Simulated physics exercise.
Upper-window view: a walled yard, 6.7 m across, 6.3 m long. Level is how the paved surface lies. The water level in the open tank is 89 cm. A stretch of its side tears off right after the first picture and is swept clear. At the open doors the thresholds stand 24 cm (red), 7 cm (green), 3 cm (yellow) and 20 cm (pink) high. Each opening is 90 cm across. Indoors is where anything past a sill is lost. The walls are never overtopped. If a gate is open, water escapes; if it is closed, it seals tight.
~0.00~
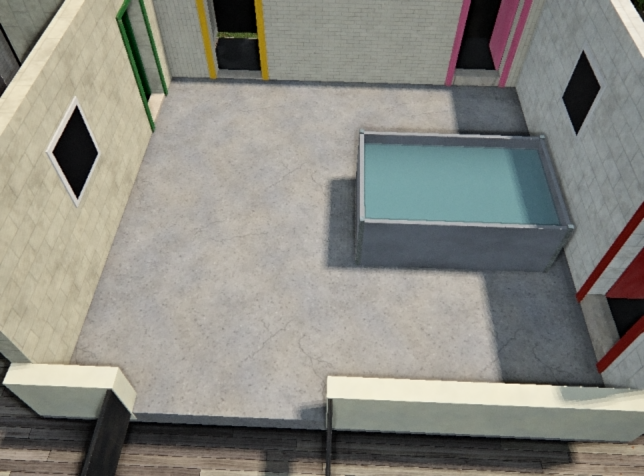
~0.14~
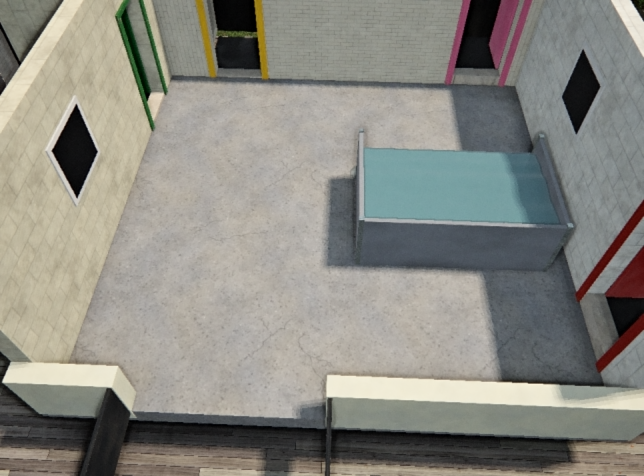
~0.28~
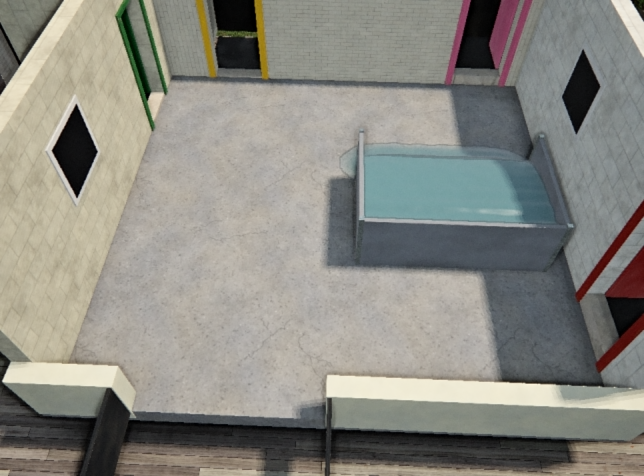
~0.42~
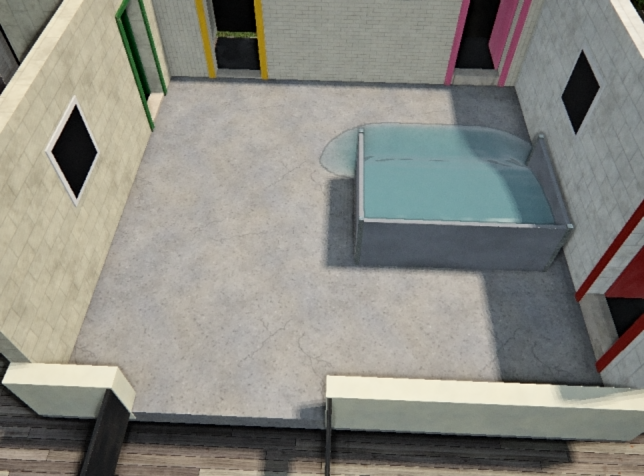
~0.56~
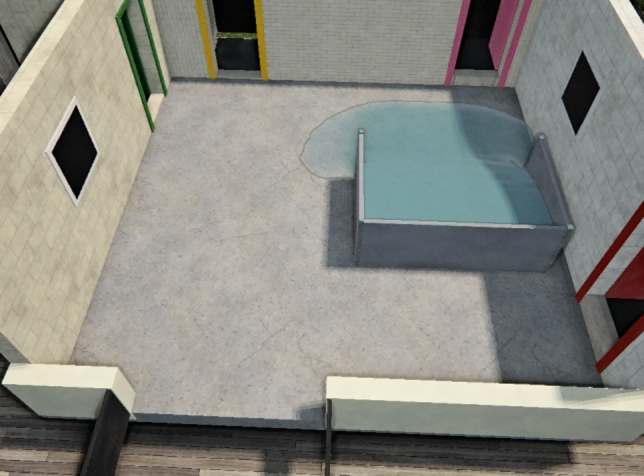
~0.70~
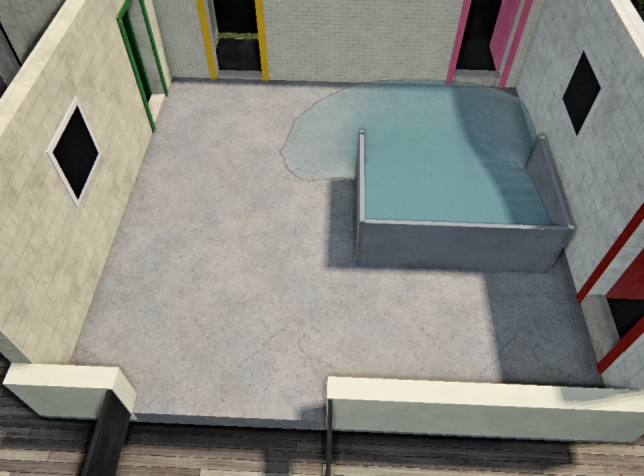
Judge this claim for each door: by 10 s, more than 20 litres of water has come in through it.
In order: The red door stops short of the limit, the green door overruns the limit, the yellow door overruns the limit, the pink door overruns the limit.
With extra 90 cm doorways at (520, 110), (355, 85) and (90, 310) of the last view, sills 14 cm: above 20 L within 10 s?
So, in the order given, it's beyond the mark, then beyond the mark, then shy of the mark.
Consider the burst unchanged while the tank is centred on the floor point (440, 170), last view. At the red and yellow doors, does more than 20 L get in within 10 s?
Red door held, yellow door exceeded.
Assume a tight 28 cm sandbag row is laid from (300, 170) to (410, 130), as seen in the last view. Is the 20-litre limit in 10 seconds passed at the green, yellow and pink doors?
So green comes out too high, yellow comes out too high and pink comes out too high.
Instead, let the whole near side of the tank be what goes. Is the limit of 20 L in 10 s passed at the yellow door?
At the yellow door the limit is exceeded.
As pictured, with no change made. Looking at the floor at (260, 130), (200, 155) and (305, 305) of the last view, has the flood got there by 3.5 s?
Submerged, submerged, untouched.
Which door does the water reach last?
The red door.
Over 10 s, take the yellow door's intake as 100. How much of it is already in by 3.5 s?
By that time, around 25 per cent.
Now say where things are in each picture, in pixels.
In the first frame, still water, 89 cm deep, in the open tank at (457, 181).
In the second frame, the front is at (354, 175), 1.4 m from the gap on the open tank's far side; 0.5 m2 of floor is under water; 89 cm left at the back of the open tank.
In the third frame, water pours out on the open tank's far side and has run 1.6 m, to (347, 157); typically 15 cm deep outside, 82 cm at the open tank's back.
In the fourth frame, water pours out on the open tank's far side and has run 1.9 m, to (333, 145); typically 14 cm deep outside, 76 cm at the open tank's back.
In the fifth frame, the front is at (320, 129), 2.3 m from the gap on the open tank's far side; 6.7 m2 of floor is under water; 74 cm left at the back of the open tank.
In the sixth frame, water pours out on the open tank's far side and has run 2.9 m, to (489, 88); typically 10 cm deep outside, 66 cm at the open tank's back.
After 1.4 s water covers 30 % of the floor and is deepest (60 cm) near (489, 88); red door not reached, green door not reached, yellow door not reached, pink door 56 cm at the sill, 116 L in.
After 2.2 s water covers 35 % of the floor and is deepest (48 cm) near (480, 87); red door not reached, green door not reached, yellow door 11 cm at the sill, 10 L in, pink door 47 cm at the sill, 306 L in.
After 3.5 s water covers 50 % of the floor and is deepest (27 cm) near (156, 126); red door not reached, green door 24 cm at the sill, 103 L in, yellow door 8 cm at the sill, 37 L in, pink door 23 cm at the sill, 406 L in.
After 6.0 s water covers 80 % of the floor and is deepest (21 cm) near (61, 389); red door 4 cm at the sill, 0 L in, green door 16 cm at the sill, 270 L in, yellow door 8 cm at the sill, 63 L in, pink door 9 cm at the sill, 411 L in.
After 10.0 s water covers 95 % of the floor and is deepest (14 cm) near (495, 112); red door 2 cm at the sill, 0 L in, green door 9 cm at the sill, 326 L in, yellow door 9 cm at the sill, 152 L in, pink door 13 cm at the sill, 411 L in.
